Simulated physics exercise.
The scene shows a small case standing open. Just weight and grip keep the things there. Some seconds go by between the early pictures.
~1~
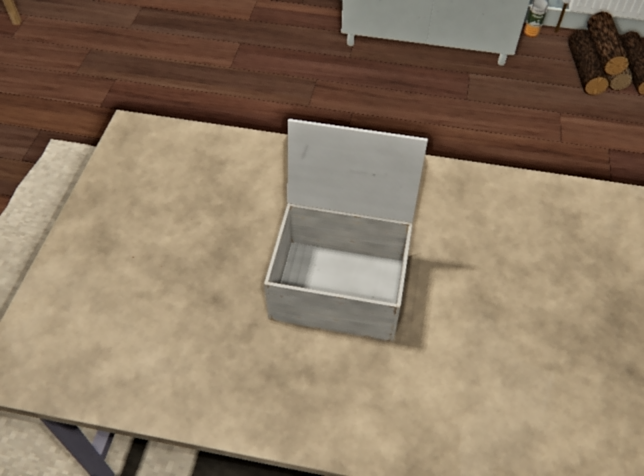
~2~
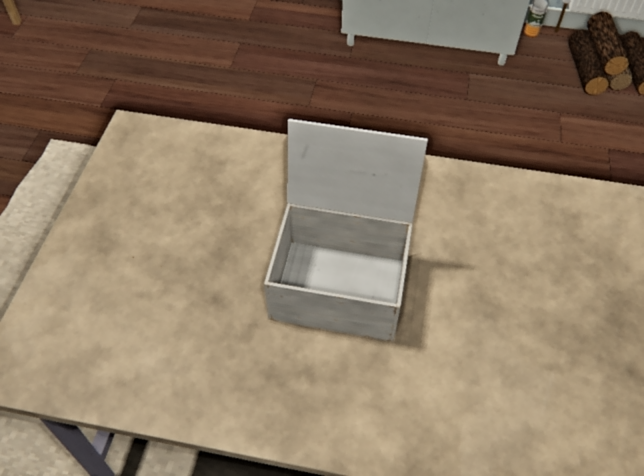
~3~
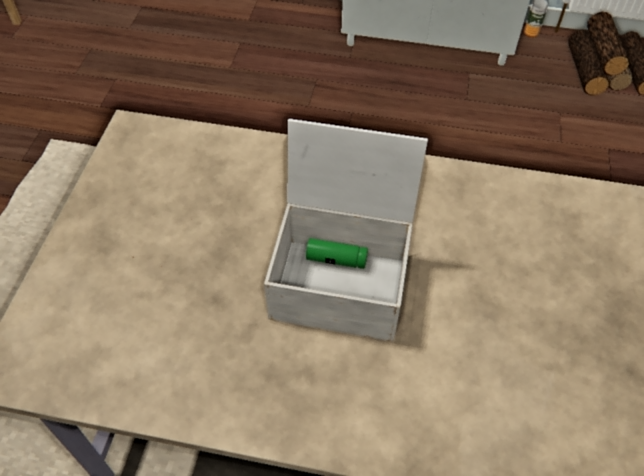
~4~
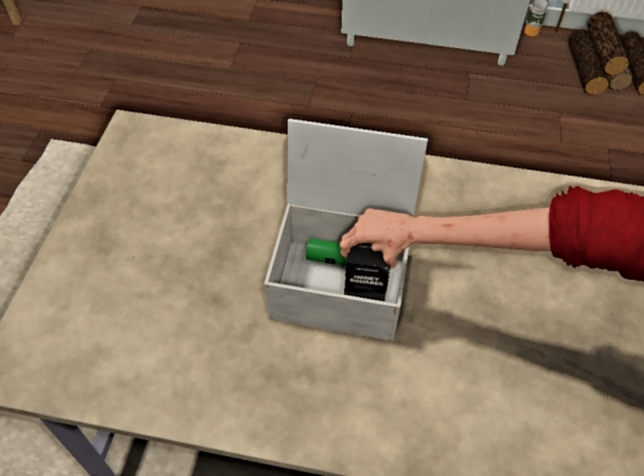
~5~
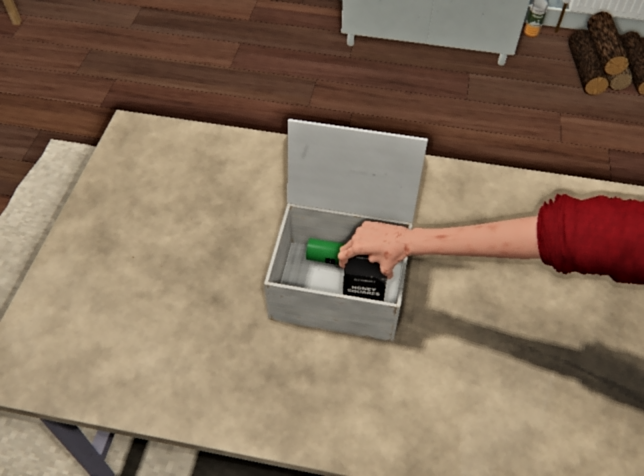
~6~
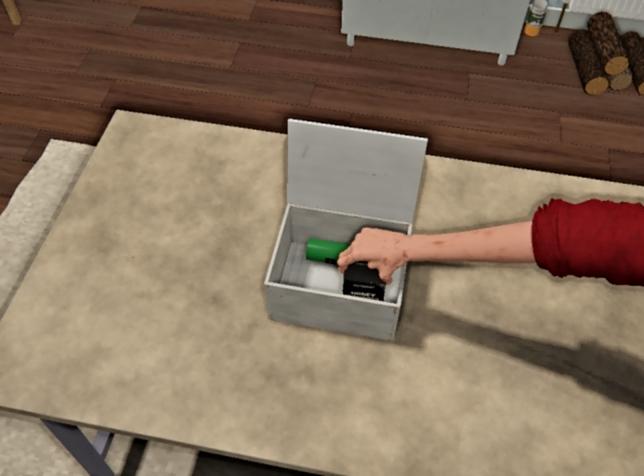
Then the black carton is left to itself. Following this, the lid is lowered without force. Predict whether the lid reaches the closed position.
Ah, the box isn't closed after all.
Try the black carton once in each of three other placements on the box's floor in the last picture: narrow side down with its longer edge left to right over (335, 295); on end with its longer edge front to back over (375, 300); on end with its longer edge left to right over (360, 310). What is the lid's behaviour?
With the first placement it settles down; with the second it remains raised; with the third it remains raised.
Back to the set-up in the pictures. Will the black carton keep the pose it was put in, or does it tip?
Looking at the last picture, it is left as set.
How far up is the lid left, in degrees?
Lid angle from rim - close to 14°.
Then, 1.50 s later than the last frame, lid 66° above the rim.
Then, 2.10 s later than the last frame, lid 22° above the rim.
When it is over, lid 14° above the rim; both as before. End places, in pixels of the last picture, black carton near (363, 291).
